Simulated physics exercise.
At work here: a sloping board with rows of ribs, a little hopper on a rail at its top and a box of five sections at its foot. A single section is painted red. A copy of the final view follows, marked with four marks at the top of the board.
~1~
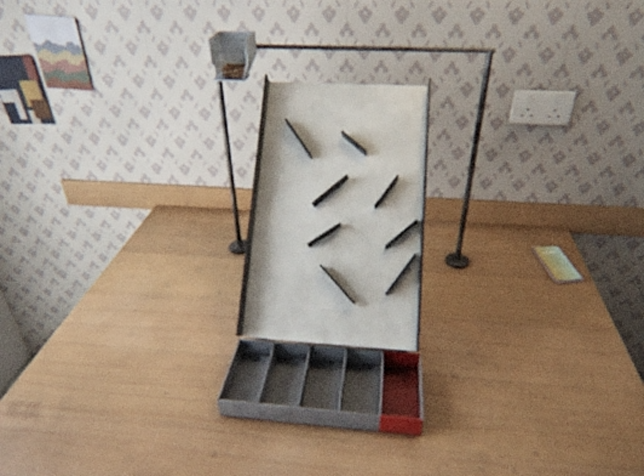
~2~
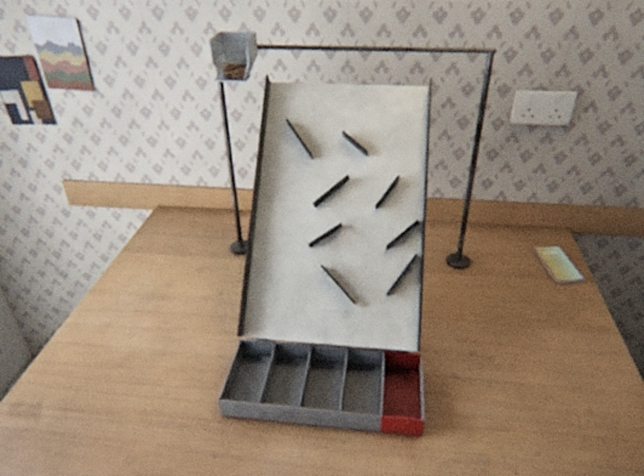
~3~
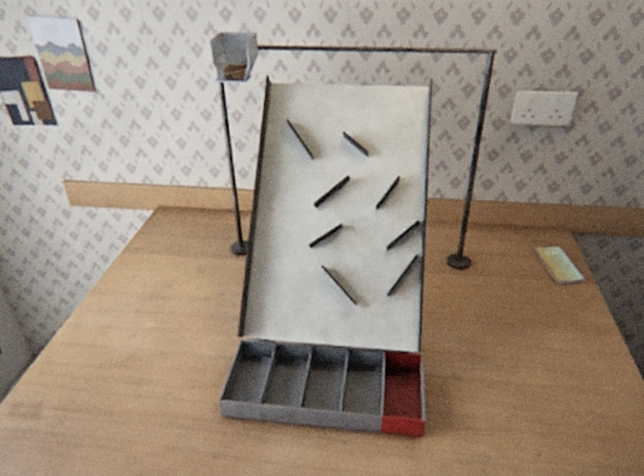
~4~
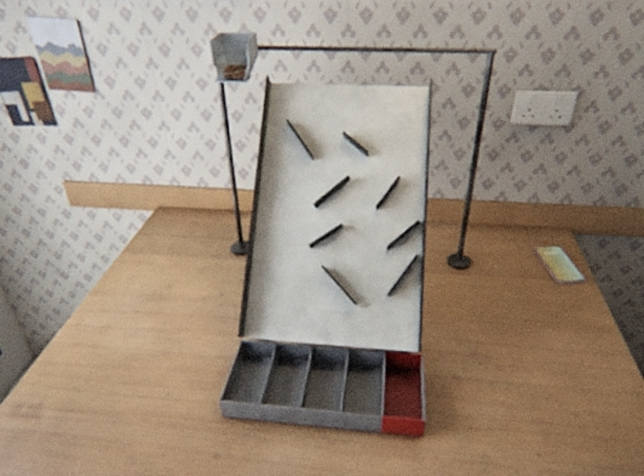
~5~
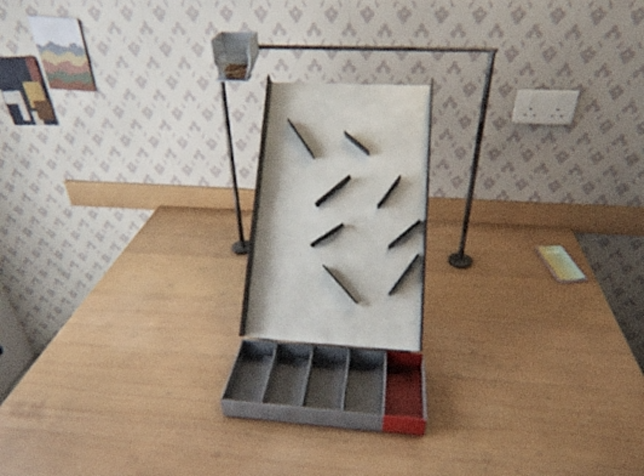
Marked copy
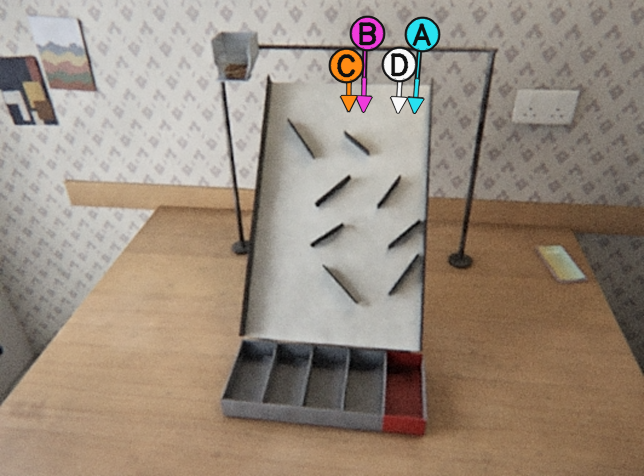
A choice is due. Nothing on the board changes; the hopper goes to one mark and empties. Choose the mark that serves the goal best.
I would pick mark B.
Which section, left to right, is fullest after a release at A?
The fourth.
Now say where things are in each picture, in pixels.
In the first frame, hopper at (236, 71), cereal balls, door shut.
In the second frame, ribs (287, 119) to (311, 155), (343, 131) to (367, 152), (313, 204) to (348, 175).
In the third frame, ribs (376, 206) to (399, 176), (309, 245) to (342, 223), (387, 247) to (419, 220).
In the fourth frame, ribs (322, 266) to (356, 304), (388, 295) to (417, 254).
In the fifth frame, red section at (404, 424), number 5 of 5 from the left.
On the marked copy, mark A meets the board at (414, 107); mark B meets the board at (363, 106); mark C meets the board at (348, 105); mark D meets the board at (398, 107).
With A, about a quarter in the red section, about two thirds in other sections, a small part held on the board.
With B, about half in the red section, about half in other sections, a stray few outside the box.
With C, about a third in the red section, about two thirds in other sections, a stray few outside the box.
With D, about a third in the red section, about two thirds in other sections, a stray few held on the board.
